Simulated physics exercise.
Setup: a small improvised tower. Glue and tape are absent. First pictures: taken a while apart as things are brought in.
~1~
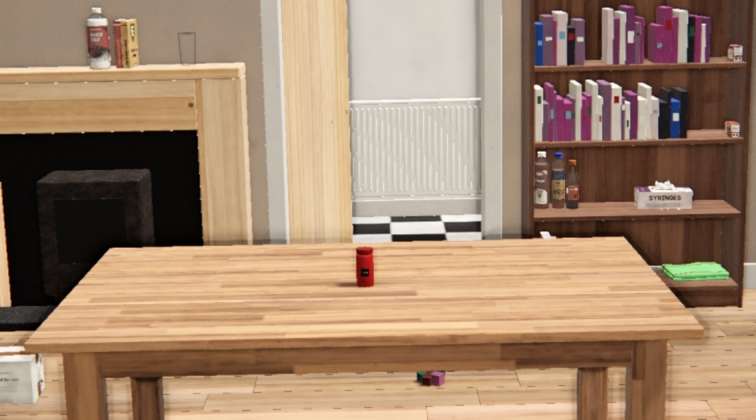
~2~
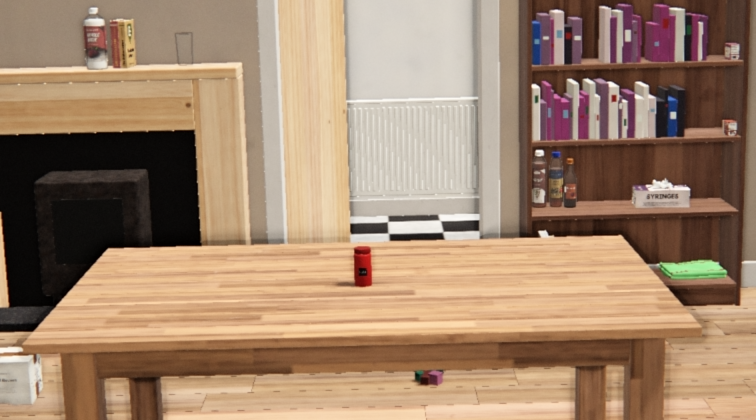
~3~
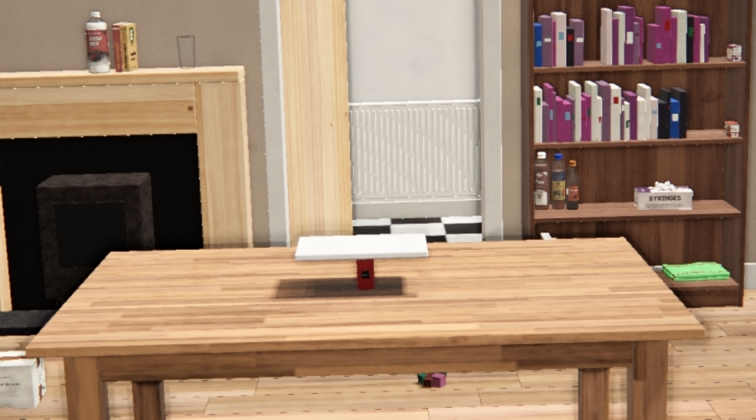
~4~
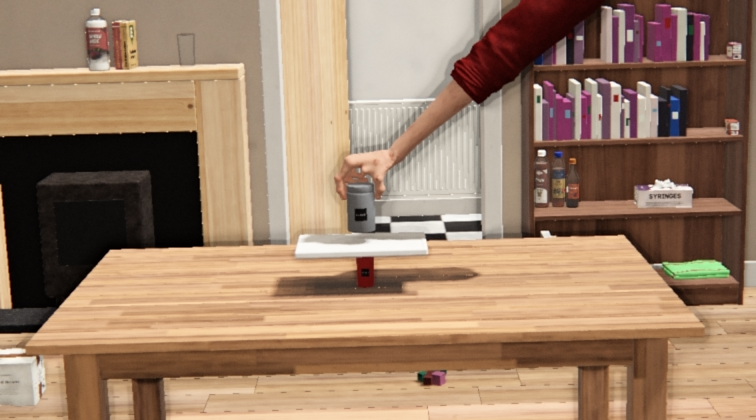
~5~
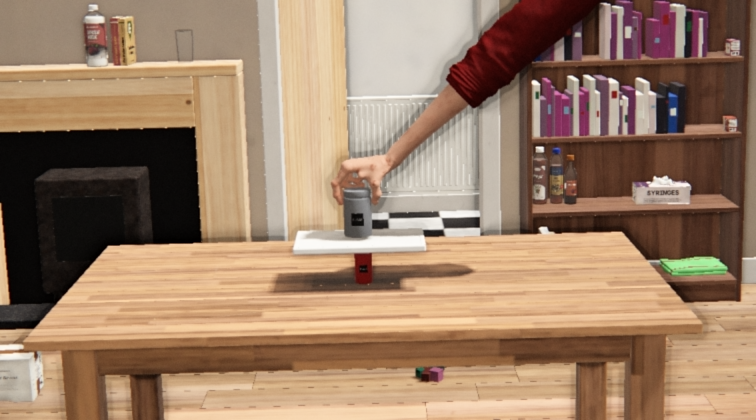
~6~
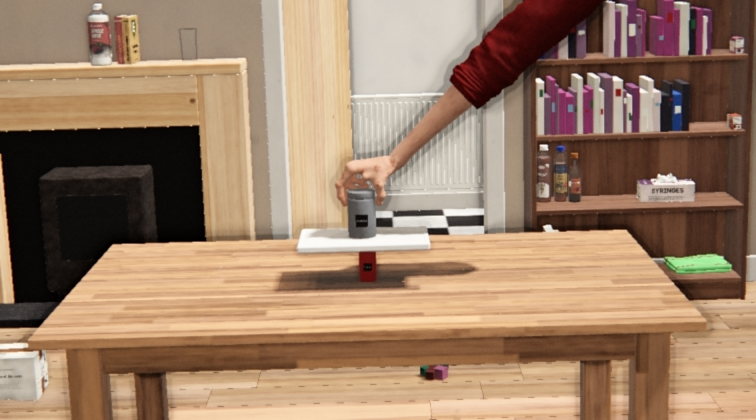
The clip opens on a small red container standing alone on a wooden table, with a fireplace and bookshelf behind. A flat white lid then appears across its top. Next, a red-sleeved arm reaches in from the upper right, lowers a grey jar onto the lid and keeps hold of it.
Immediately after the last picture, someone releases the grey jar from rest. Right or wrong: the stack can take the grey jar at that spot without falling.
Right.
Then, 0.70 s later than the last frame, all is still.
Then, 1.70 s later than the last frame, grey jar resting near (362, 214).
When it is over, all 3 as before. End places, in pixels of the last picture, grey jar near (362, 214). The stack keeps its balance.
